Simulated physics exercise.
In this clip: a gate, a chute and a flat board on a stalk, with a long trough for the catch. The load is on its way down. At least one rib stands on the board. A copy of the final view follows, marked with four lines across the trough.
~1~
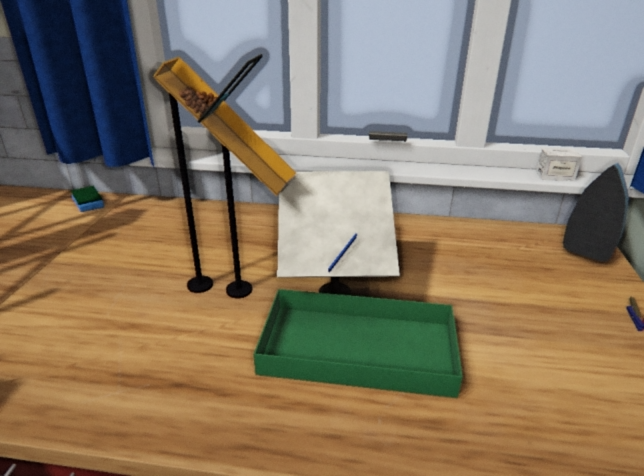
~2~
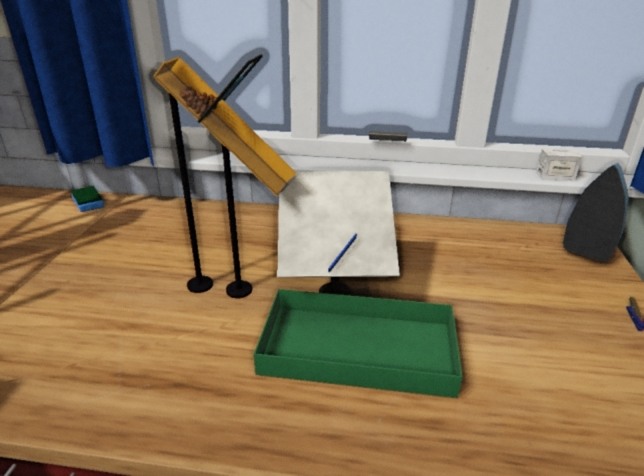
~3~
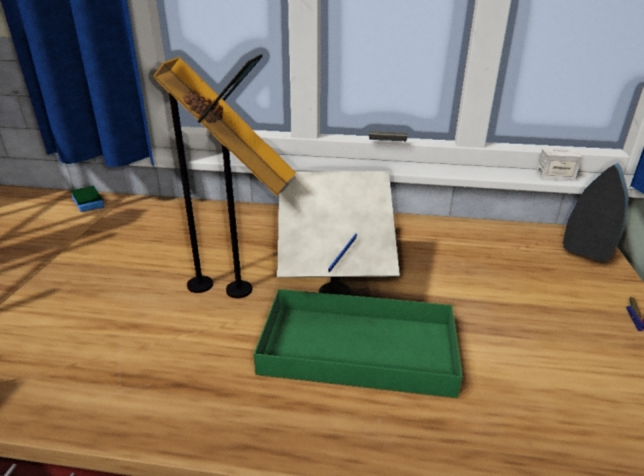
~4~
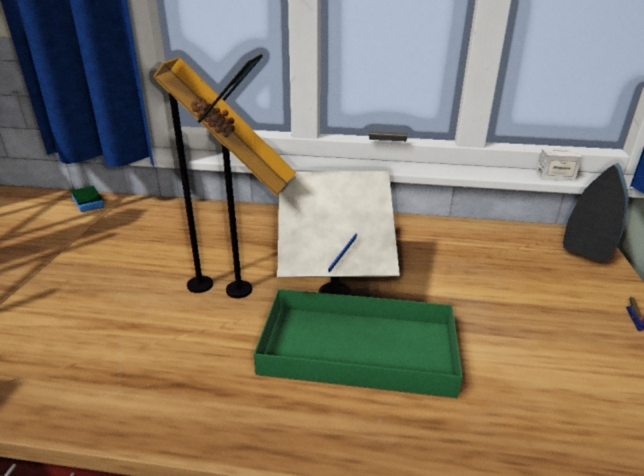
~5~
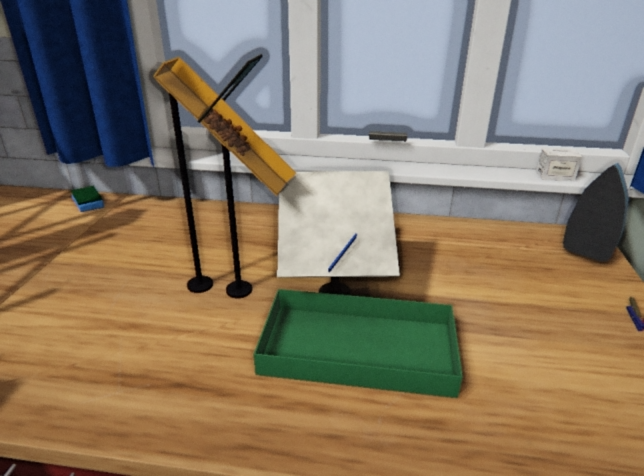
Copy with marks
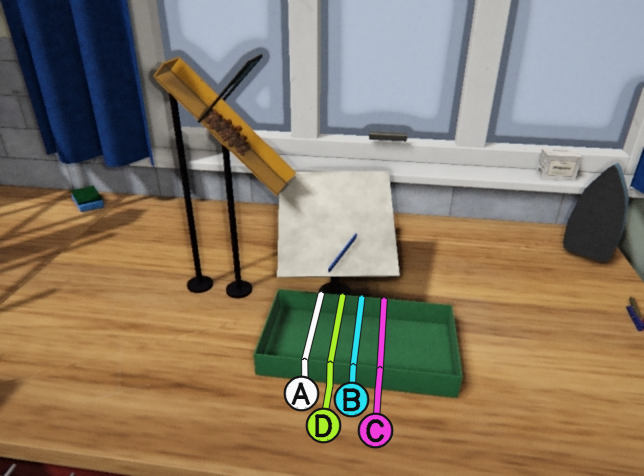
A clump of small brown bits slid down a sloping yellow chute on black legs, moving from near the top to about midway, while the pale tilted board and empty green trough stayed still.
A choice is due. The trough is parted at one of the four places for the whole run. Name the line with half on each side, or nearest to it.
A works best here.
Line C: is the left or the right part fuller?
More lands on the left.
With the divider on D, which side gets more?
The left side.
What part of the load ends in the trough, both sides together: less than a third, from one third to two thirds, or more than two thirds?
More than two thirds.
On the marked copy, line A crosses the front rim at (304, 360); line B crosses the front rim at (353, 365); line C crosses the front rim at (380, 368); line D crosses the front rim at (330, 362).
With A, of what is caught, about a third on the left of the divider, about two thirds on the right.
With B, of what is caught, nearly all on the left of the divider, a small part on the right.
With C, of what is caught, nearly all on the left of the divider, a small part on the right.
With D, of what is caught, most on the left of the divider, a small part on the right.
